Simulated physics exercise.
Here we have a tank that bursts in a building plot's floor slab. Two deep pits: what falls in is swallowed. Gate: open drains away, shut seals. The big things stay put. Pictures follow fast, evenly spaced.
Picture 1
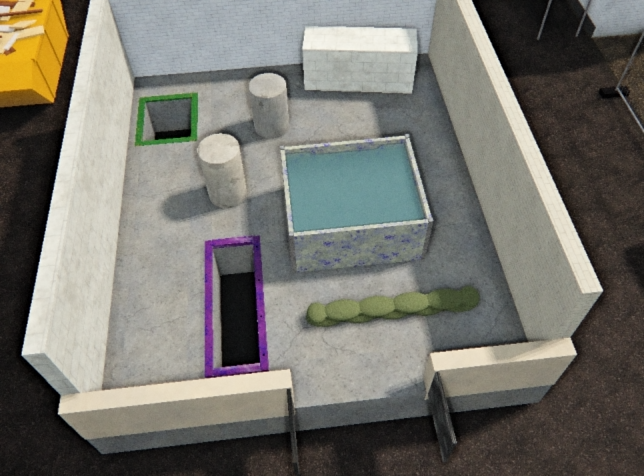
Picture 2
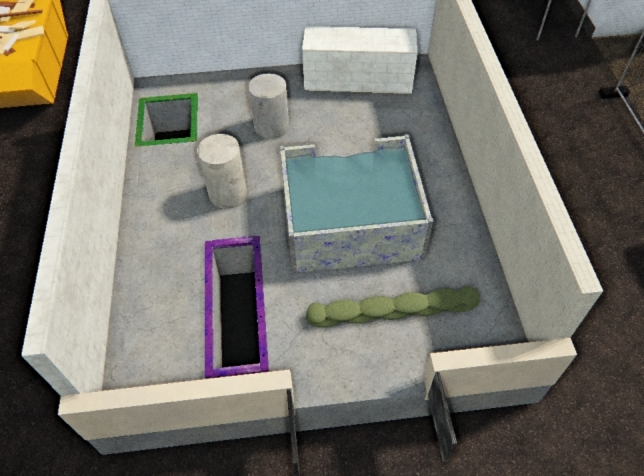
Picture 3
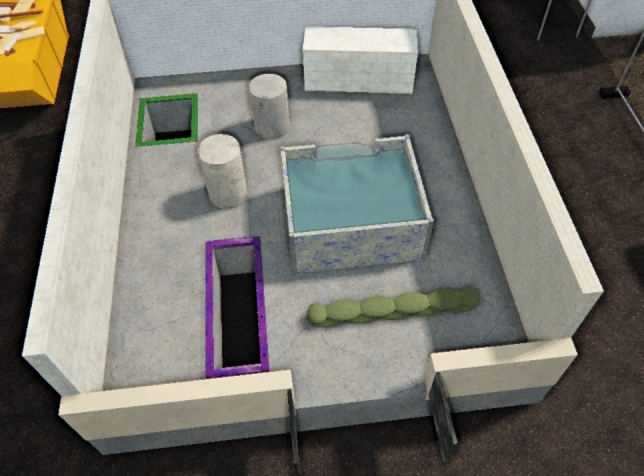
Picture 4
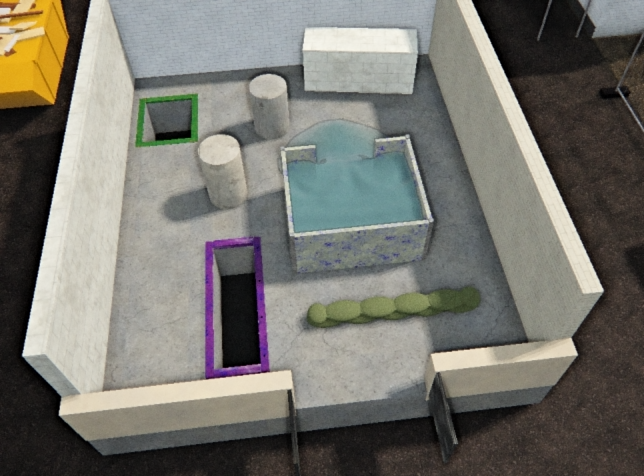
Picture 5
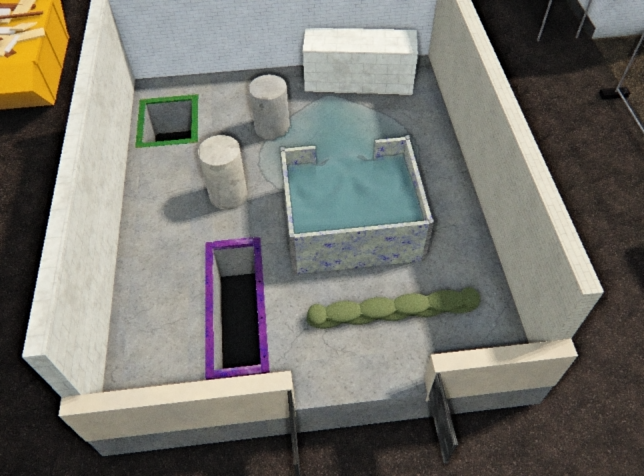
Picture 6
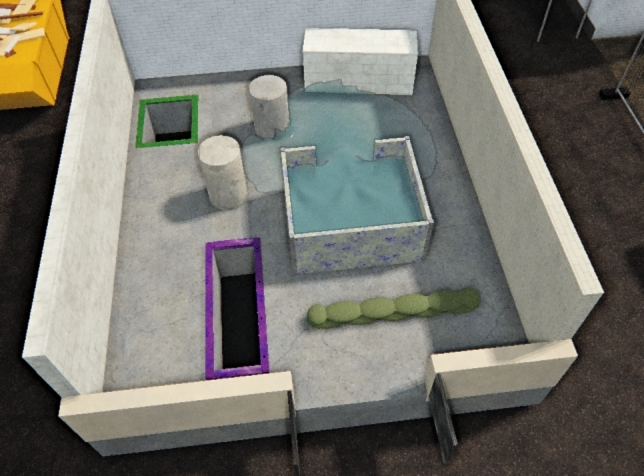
Water burst through a gap in the far side of a full tank inside a walled plot, then spread across the grey floor in a widening sheet around the back, reaching the round pillars.
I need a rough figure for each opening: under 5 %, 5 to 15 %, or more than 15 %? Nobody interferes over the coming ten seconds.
Roughly: The gate, under 5 %; the green pit, more than 15 %; the purple pit, under 5 %.
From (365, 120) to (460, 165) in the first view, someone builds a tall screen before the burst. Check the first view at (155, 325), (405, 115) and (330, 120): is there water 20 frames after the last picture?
Okay, the first comes out left untouched, the next soaked, and the last soaked.
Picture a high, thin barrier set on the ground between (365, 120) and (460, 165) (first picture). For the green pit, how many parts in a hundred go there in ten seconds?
Share, green pit - 35 in a hundred.
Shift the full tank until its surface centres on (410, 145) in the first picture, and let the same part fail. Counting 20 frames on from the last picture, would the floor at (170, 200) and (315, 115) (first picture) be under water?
I'd say the first one's left untouched and the second one's soaked.
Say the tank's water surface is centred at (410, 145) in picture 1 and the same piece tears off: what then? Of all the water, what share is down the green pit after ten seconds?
I'd put the green pit at 40 % of the whole.
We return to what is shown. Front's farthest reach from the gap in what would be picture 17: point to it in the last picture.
Somewhere about (136, 82).
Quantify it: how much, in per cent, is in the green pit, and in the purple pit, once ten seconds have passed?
Around 32 percent for the first, around 2 percent for the second.
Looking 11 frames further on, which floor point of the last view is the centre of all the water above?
Roughly (338, 161) in the last picture.
A moment on, water covers 25 % of the floor; the gate 0 %, the green pit 0 %, the purple pit 0 %.
Next, water covers 40 % of the floor; the gate 0 %, the green pit 1 %, the purple pit 0 %.
Then, water covers 55 % of the floor; the gate 0 %, the green pit 7 %, the purple pit 0 %.
Later, water covers 75 % of the floor; the gate 0 %, the green pit 20 %, the purple pit 0 %.
In the end, water covers 95 % of the floor; the gate 1 %, the green pit 32 %, the purple pit 1 %.
